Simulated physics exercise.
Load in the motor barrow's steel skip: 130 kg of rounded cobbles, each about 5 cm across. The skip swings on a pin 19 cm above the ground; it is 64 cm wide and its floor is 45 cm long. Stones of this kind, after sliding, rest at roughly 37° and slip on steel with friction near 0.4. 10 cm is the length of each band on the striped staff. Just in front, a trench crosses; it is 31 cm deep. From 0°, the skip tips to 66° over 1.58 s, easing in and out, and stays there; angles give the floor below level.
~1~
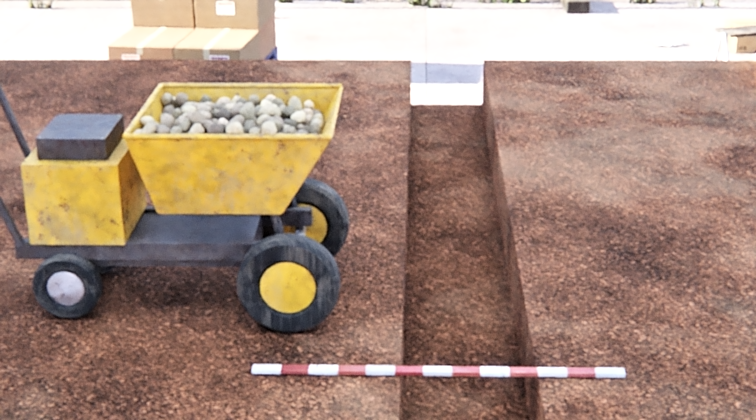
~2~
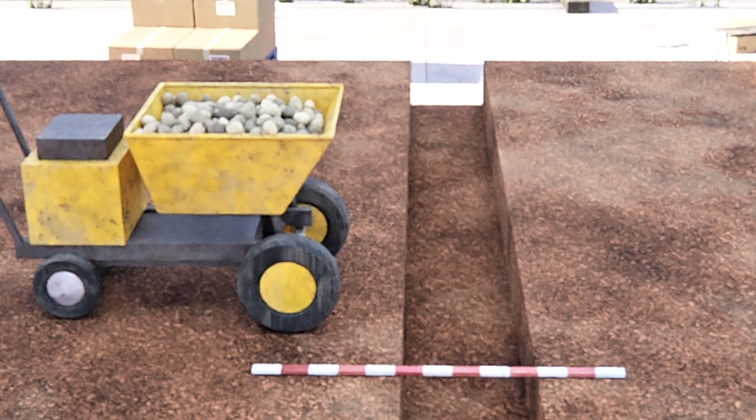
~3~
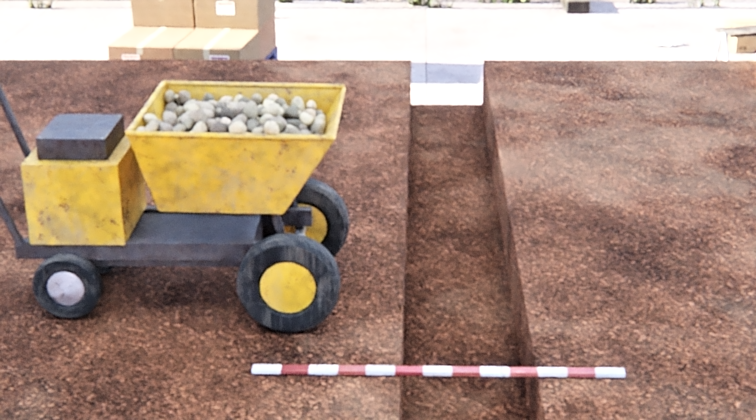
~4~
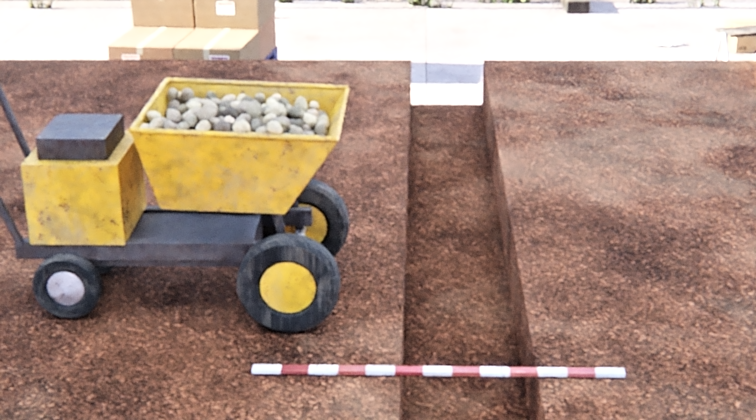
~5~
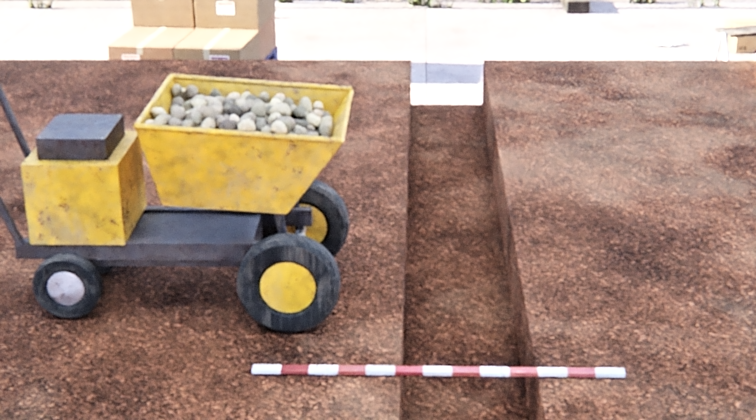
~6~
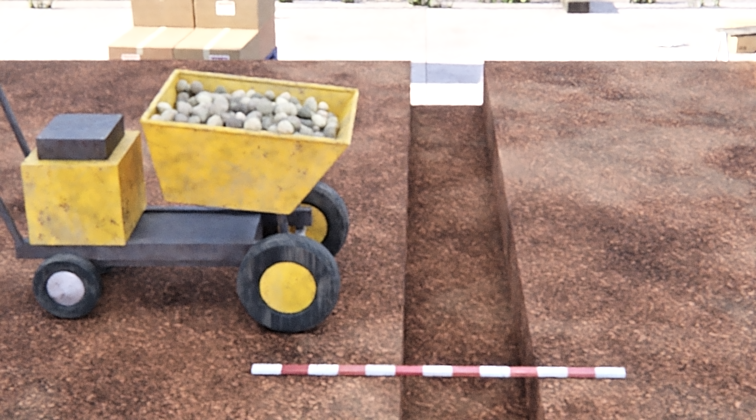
The footage shows a yellow skip filled with rounded grey stones on a small wheeled barrow beside a narrow trench in brown ground; the skip starts level, then slowly tilts slightly toward the right while the barrow stays still.
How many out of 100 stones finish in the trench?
About 70 of them.
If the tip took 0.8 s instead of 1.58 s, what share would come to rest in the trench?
With that change, it comes to around 60 per cent.
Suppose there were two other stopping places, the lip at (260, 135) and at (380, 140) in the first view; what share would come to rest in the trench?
Roughly 75 in a hundred, then 40 in a hundred.
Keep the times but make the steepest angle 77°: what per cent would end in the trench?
It comes out at about 90 percent.
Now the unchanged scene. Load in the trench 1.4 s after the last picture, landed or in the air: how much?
By that moment, roughly 25 per cent of the load.
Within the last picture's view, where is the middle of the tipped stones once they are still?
Near (482, 353).
Then, 0.9 s after the last picture the floor is at 55°, 99 % in the skip, 1 % in the trench; the foremost stones are at (455, 207).
Then, 1.4 s after the last picture the floor is at 66°, 73 % in the skip, 24 % in the trench, 3 % past the trench; the foremost stones are at (576, 314).
Then, 1.7 s after the last picture the floor is at 66°, 54 % in the skip, 39 % in the trench, 6 % past the trench; the foremost stones are at (642, 311).
Then, 3.7 s after the last picture the floor is at 66°, 24 % in the skip, 70 % in the trench, 7 % past the trench; the foremost stones are at (666, 312).
